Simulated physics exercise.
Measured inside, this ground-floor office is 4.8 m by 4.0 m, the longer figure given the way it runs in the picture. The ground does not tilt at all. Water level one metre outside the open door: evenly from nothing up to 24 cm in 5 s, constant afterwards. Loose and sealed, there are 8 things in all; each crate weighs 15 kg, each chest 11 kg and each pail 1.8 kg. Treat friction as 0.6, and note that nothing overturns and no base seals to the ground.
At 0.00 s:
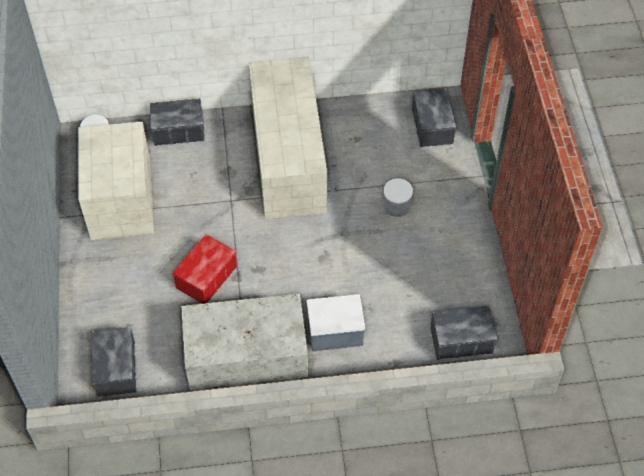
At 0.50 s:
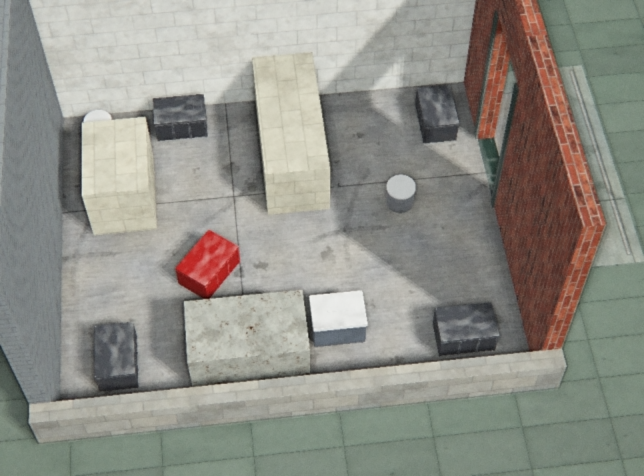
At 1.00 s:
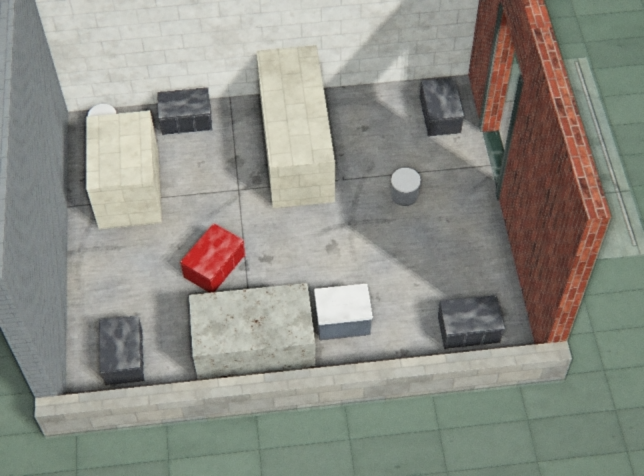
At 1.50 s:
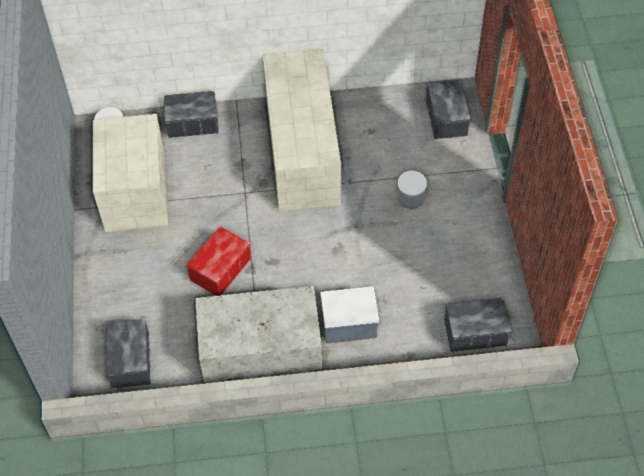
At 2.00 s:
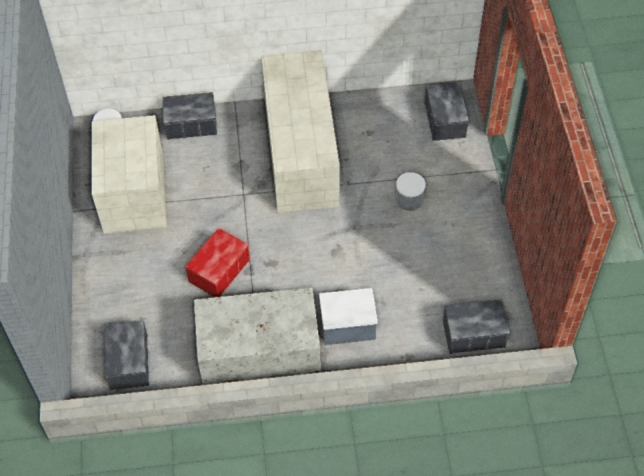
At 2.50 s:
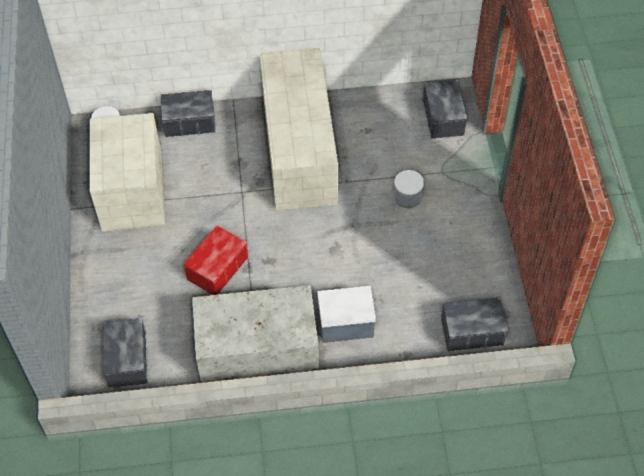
Greenish water spreads over the paving outside a roofless room and, at the last, thinly edges in through the doorway in the brick wall on the right, while the red crate and the blocks inside stay in place.
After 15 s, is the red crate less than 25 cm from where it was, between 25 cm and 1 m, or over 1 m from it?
Movement: Limited.
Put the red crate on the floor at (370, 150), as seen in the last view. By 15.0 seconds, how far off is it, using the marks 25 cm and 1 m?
Result: It drifts only slightly.
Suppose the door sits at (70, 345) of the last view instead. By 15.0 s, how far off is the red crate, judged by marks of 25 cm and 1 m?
Well, the red crate really gets moving far.
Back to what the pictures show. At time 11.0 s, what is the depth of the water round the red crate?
Close to 5 centimetres.
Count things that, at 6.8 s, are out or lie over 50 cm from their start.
I count 1 of them.
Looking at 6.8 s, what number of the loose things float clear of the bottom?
Answer: 1.
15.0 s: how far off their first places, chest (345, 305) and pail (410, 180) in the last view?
In that order: 80 cm, 300 cm.
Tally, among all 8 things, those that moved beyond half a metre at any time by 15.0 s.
Answer: 6.
After 3.5 s the red crate is near (215, 253), 0.0 m from its start, aground; 0 afloat.
After 6.8 s the red crate is near (215, 253), 0.0 m from its start, aground; 1 afloat.
After 11.0 s the red crate is near (190, 238), 0.3 m from its start, aground; 5 afloat.
After 15.0 s the red crate is near (179, 213), 0.7 m from its start, afloat; 8 afloat.
